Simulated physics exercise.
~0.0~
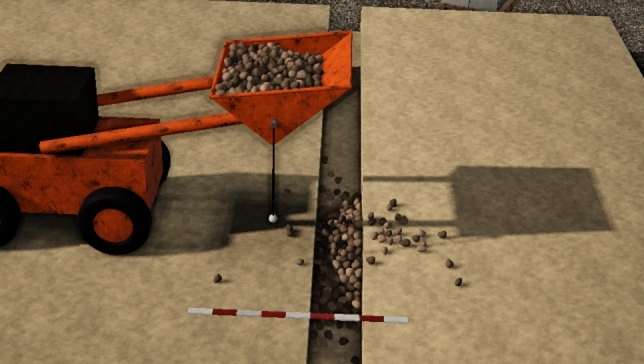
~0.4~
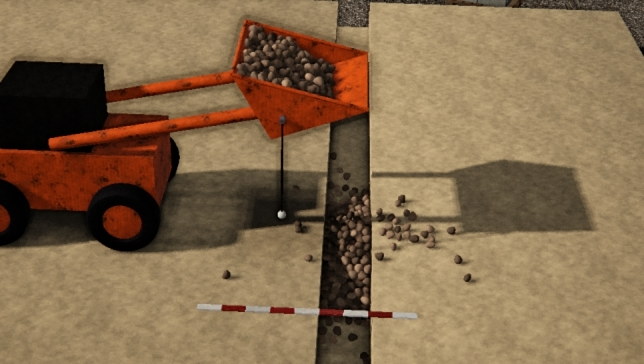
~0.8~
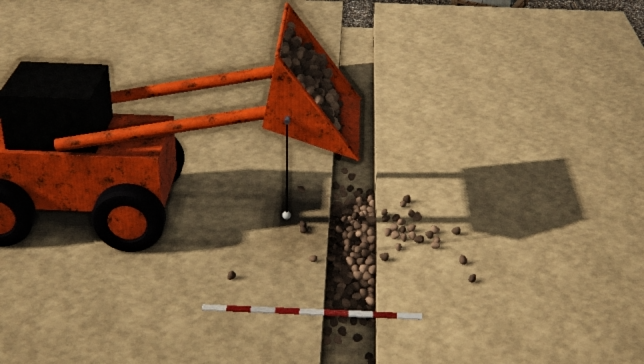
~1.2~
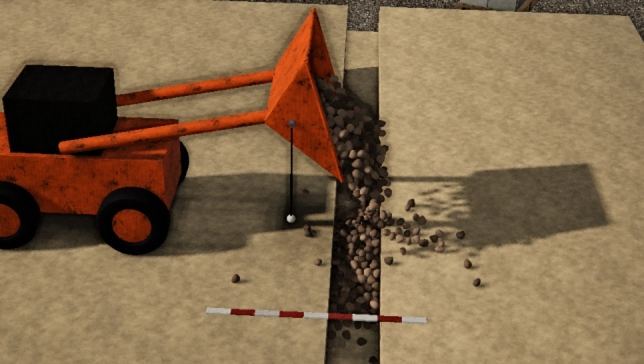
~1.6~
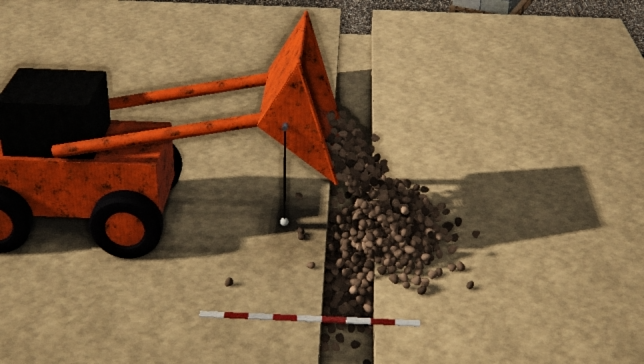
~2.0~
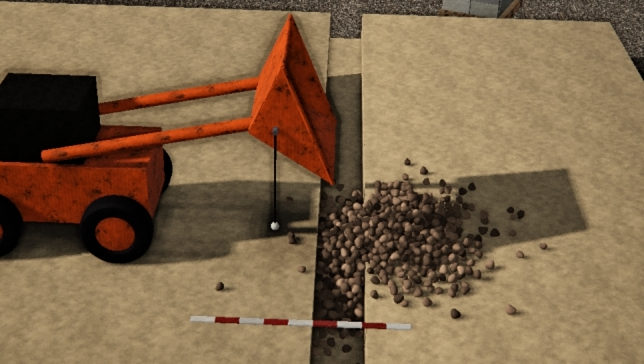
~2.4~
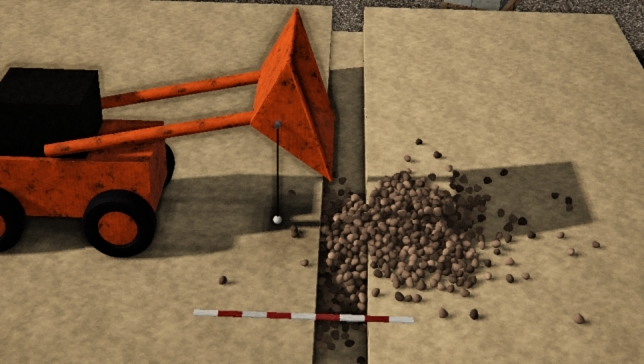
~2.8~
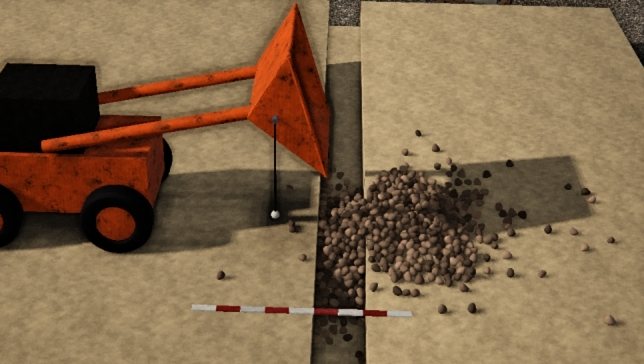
Two pale, sandy slabs with a dark, straight-sided trench between them are seen from above at an angle, in a slightly swaying view. On the left stands an orange loader with a black block on top, holding a bucket of brownish stones near the trench, where other stones already lie in and beside it, close to a red and white staff. The bucket tips forward steeply and the stones pour out into the trench, then spill over onto the right slab. The emptied bucket stays tipped, jerking slightly, while a broad heap covers part of the trench and the right slab, with loose stones scattered beyond.
